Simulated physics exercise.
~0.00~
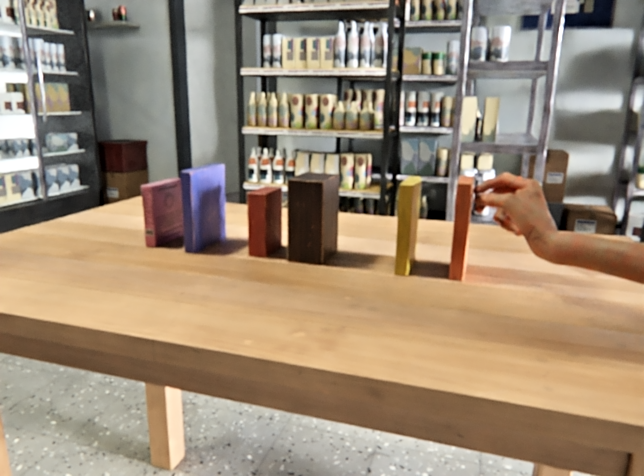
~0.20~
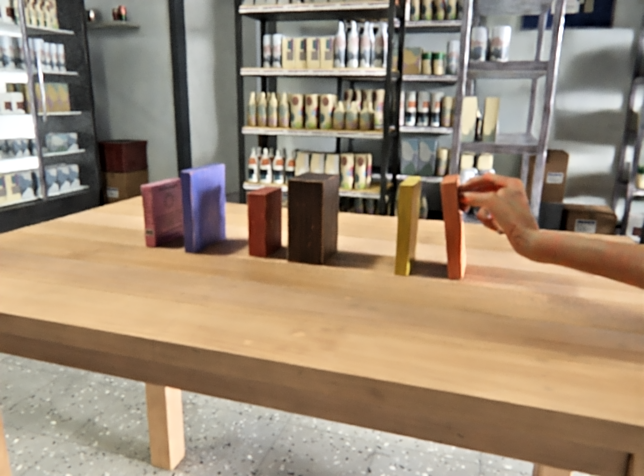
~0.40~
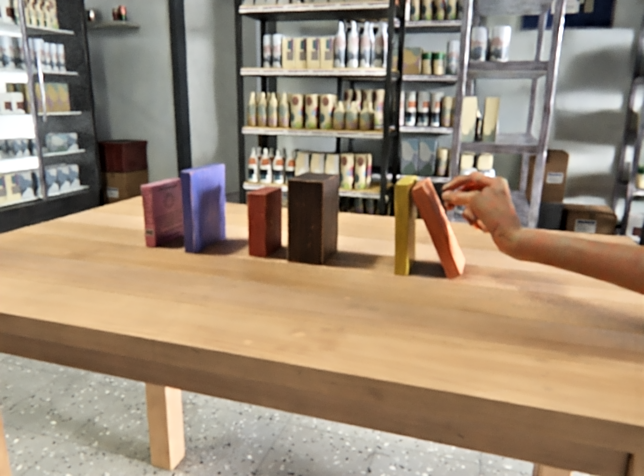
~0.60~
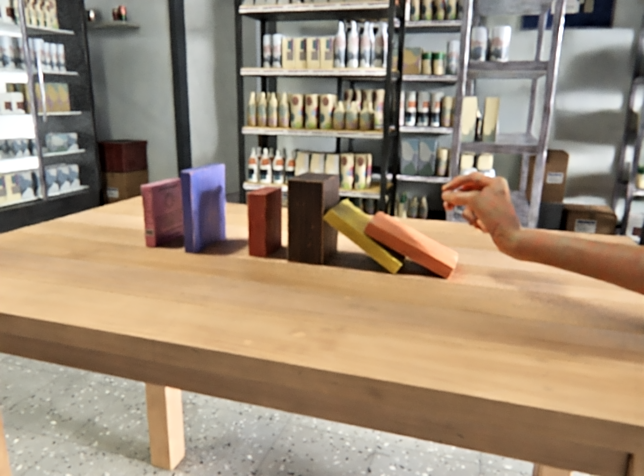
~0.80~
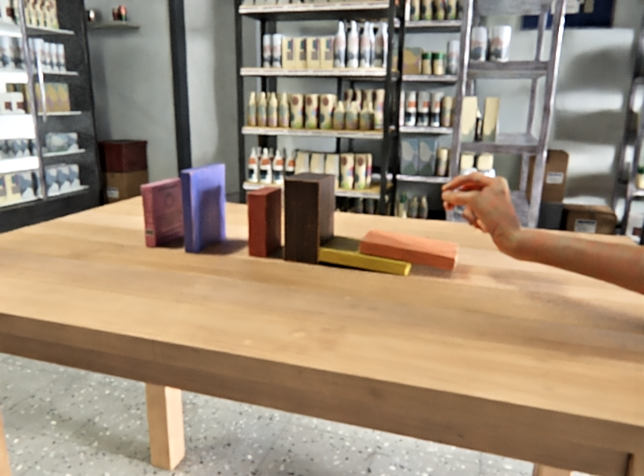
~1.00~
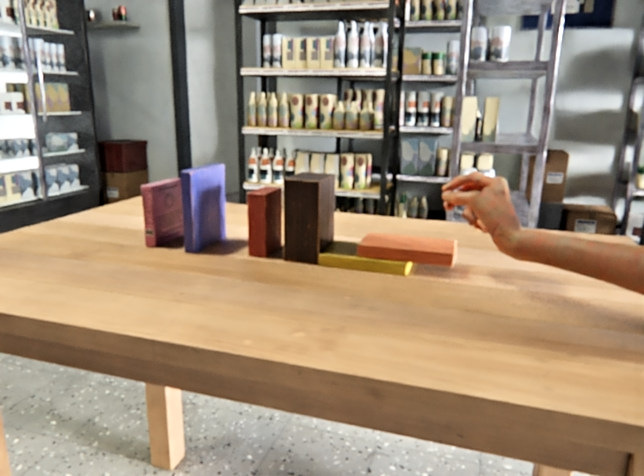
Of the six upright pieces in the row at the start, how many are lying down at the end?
Two of them are lying down at the end, the orange block and the yellow block.
